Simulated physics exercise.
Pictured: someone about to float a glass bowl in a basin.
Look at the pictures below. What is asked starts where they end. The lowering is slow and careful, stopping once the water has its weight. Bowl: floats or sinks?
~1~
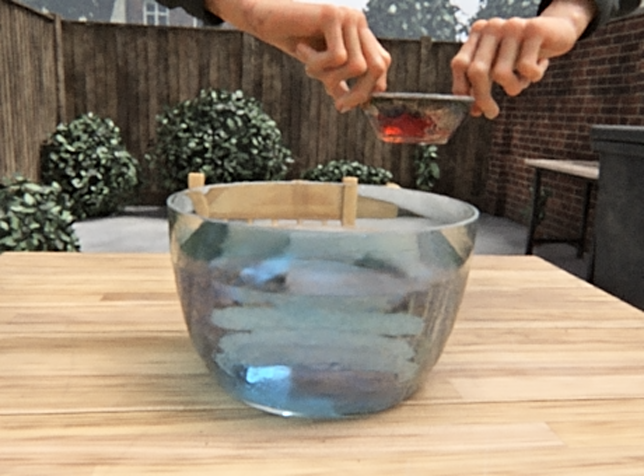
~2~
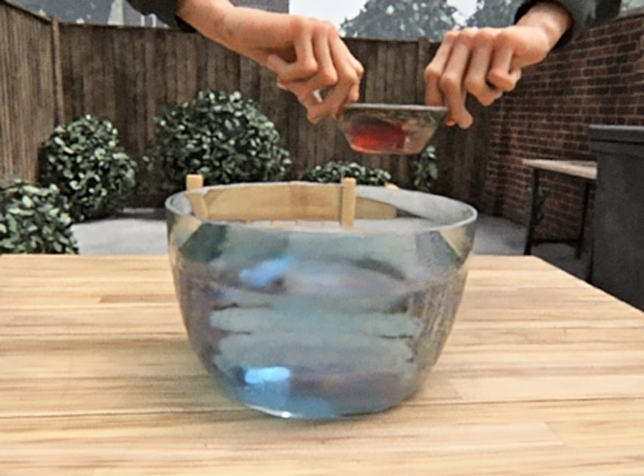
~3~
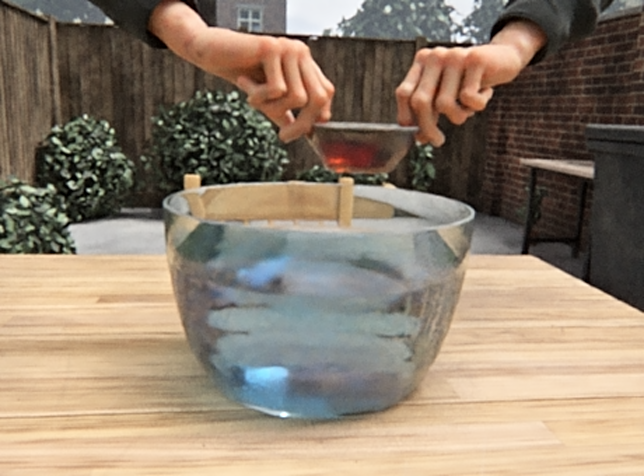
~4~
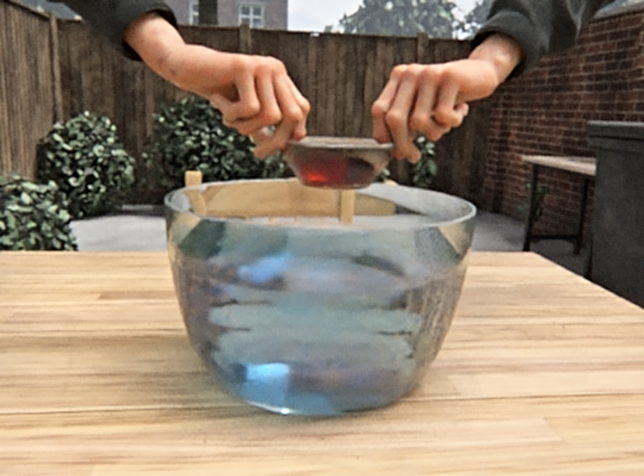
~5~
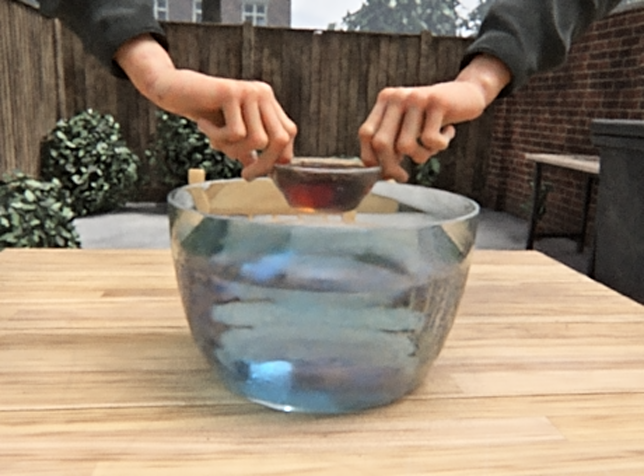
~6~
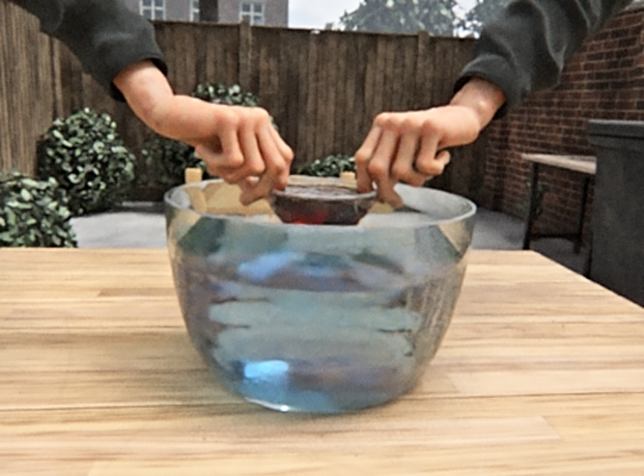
Goes down.
Shortly, the bowl dips into the water.
Then, water pours in over its rim.
At the finish, the bowl lies on the bottom.
